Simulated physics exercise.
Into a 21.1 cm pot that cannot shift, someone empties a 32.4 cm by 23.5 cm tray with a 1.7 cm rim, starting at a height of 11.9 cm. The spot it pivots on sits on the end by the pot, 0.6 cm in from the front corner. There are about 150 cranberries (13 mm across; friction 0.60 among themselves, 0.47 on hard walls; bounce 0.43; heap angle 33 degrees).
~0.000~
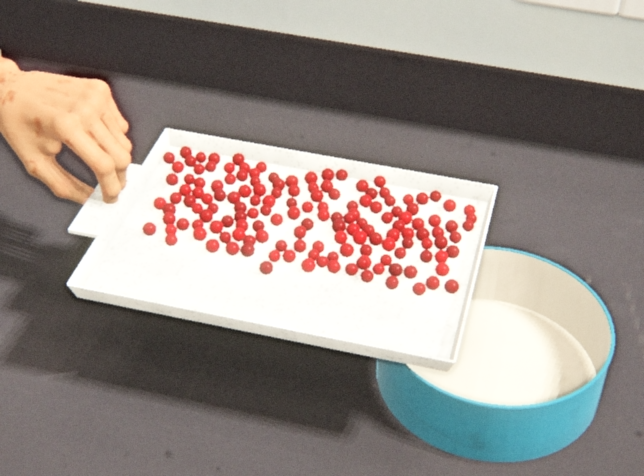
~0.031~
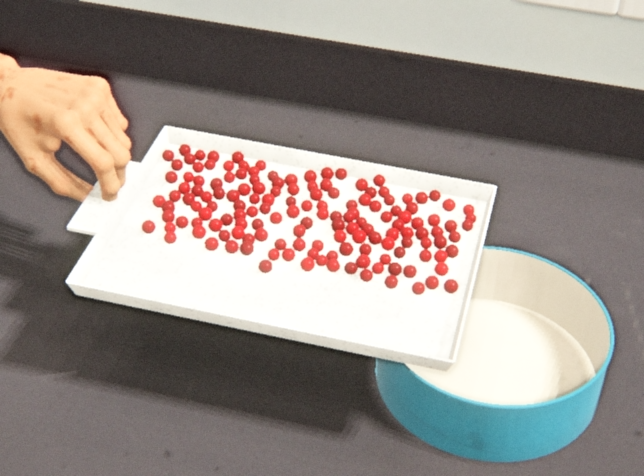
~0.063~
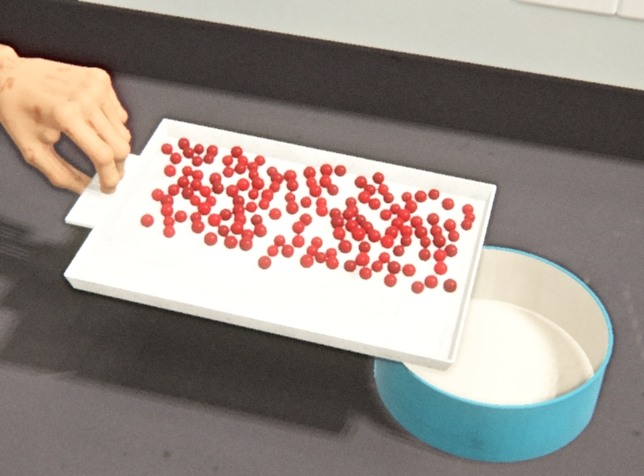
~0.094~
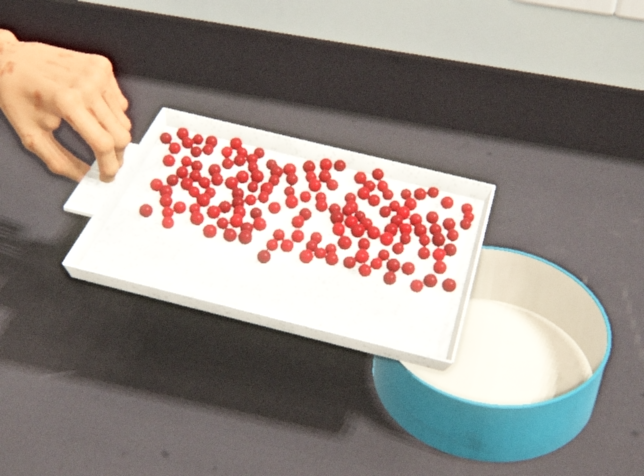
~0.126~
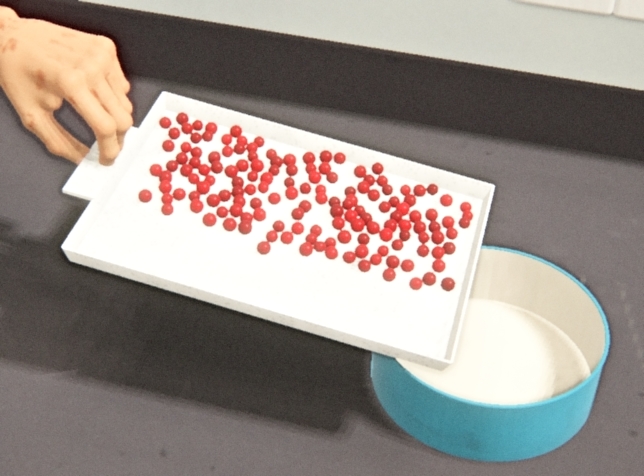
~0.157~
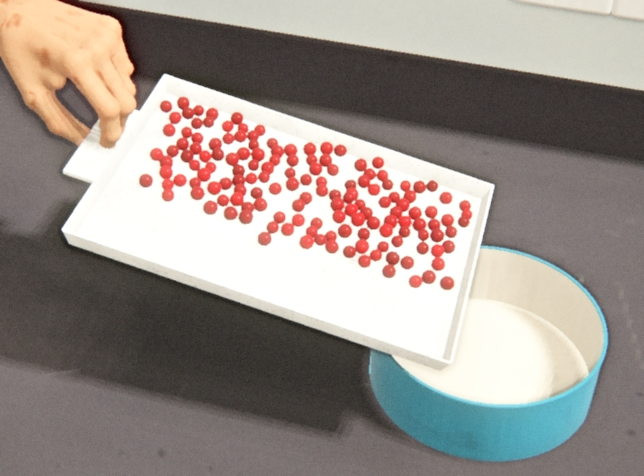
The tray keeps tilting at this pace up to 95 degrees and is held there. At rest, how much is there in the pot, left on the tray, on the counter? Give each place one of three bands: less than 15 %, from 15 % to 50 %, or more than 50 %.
At the end, pot: I expect the majority share to finish up there. Tray: I expect a stray few to finish up there. Counter: I expect a reasonable chunk to finish up there.
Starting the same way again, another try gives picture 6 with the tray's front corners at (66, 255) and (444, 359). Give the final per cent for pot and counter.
Per cent by place - pot 0, counter 100.
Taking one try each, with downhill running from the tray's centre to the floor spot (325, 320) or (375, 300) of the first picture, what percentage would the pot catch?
That would be close to 0 per cent, then close to 15 per cent.
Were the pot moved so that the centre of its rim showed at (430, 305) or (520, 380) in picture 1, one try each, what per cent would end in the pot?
Close to 30 in a hundred, then close to 60 in a hundred.
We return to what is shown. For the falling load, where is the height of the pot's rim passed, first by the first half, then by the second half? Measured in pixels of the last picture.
First near (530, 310), later near (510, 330).
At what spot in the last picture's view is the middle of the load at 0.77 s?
The middle of the load should be near (493, 263) then.
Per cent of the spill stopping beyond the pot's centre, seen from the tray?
I reckon around 90 per cent.
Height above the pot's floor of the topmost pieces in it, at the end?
2.5 cm.
After 0.53 s, tilt 52 degrees; the tray holds 100 %, the pot 0 %.
After 0.77 s, tilt 79 degrees; the tray holds 65 %, the pot 10 %.
Then, at 1.12 s, tilt 95 degrees; the tray holds 0 %, the pot 70 %.
At rest (1.9 s), pot 70 %, tray 0 %, counter 30 %.
